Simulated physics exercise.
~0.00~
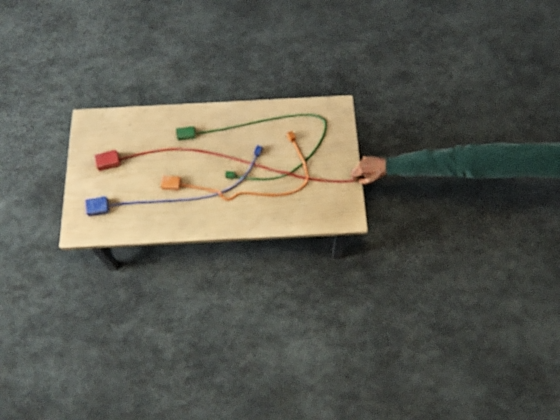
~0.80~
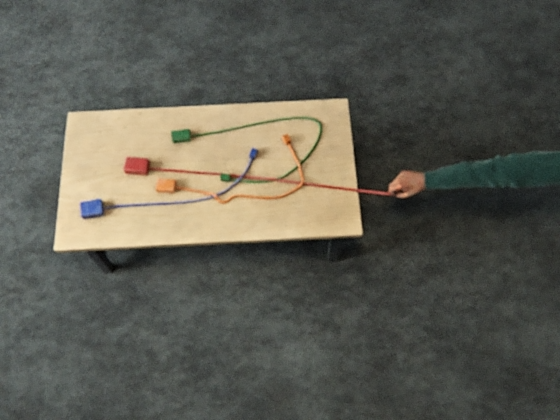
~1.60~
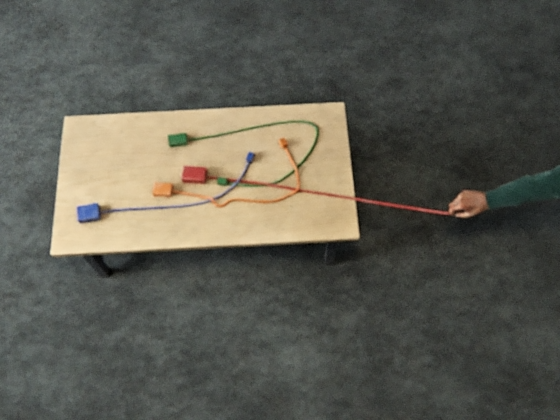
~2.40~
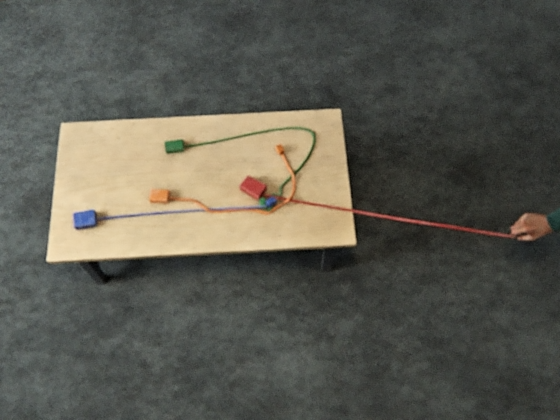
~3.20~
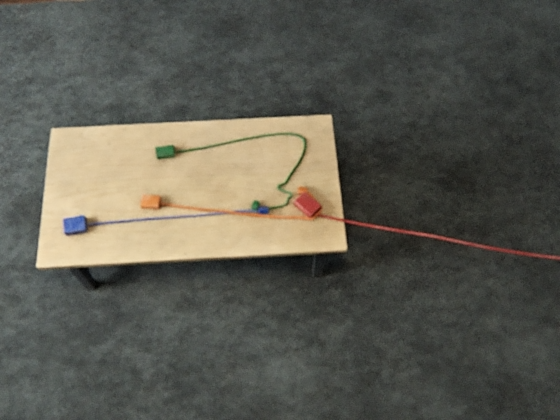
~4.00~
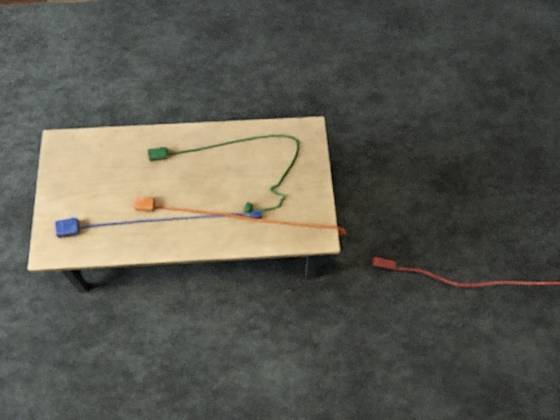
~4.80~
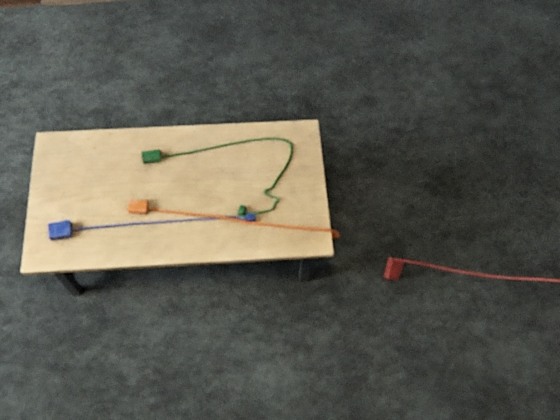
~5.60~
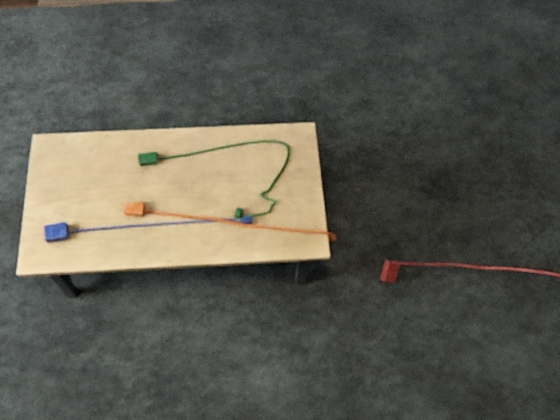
To begin with, four tangled leads in red, green, blue and orange lie across a light wooden table, each with a block-like charger, as a hand grips the red one at the right edge. The hand pulls it rightwards and slightly towards the near side, and the red charger slides after it. As it crosses the tangle, the small green and blue plugs shift right, then the orange plug is swept along too. The red charger drops off the right edge onto the floor. At the end, the orange plug pokes just past the edge, while the blue, orange and green chargers remain in place.
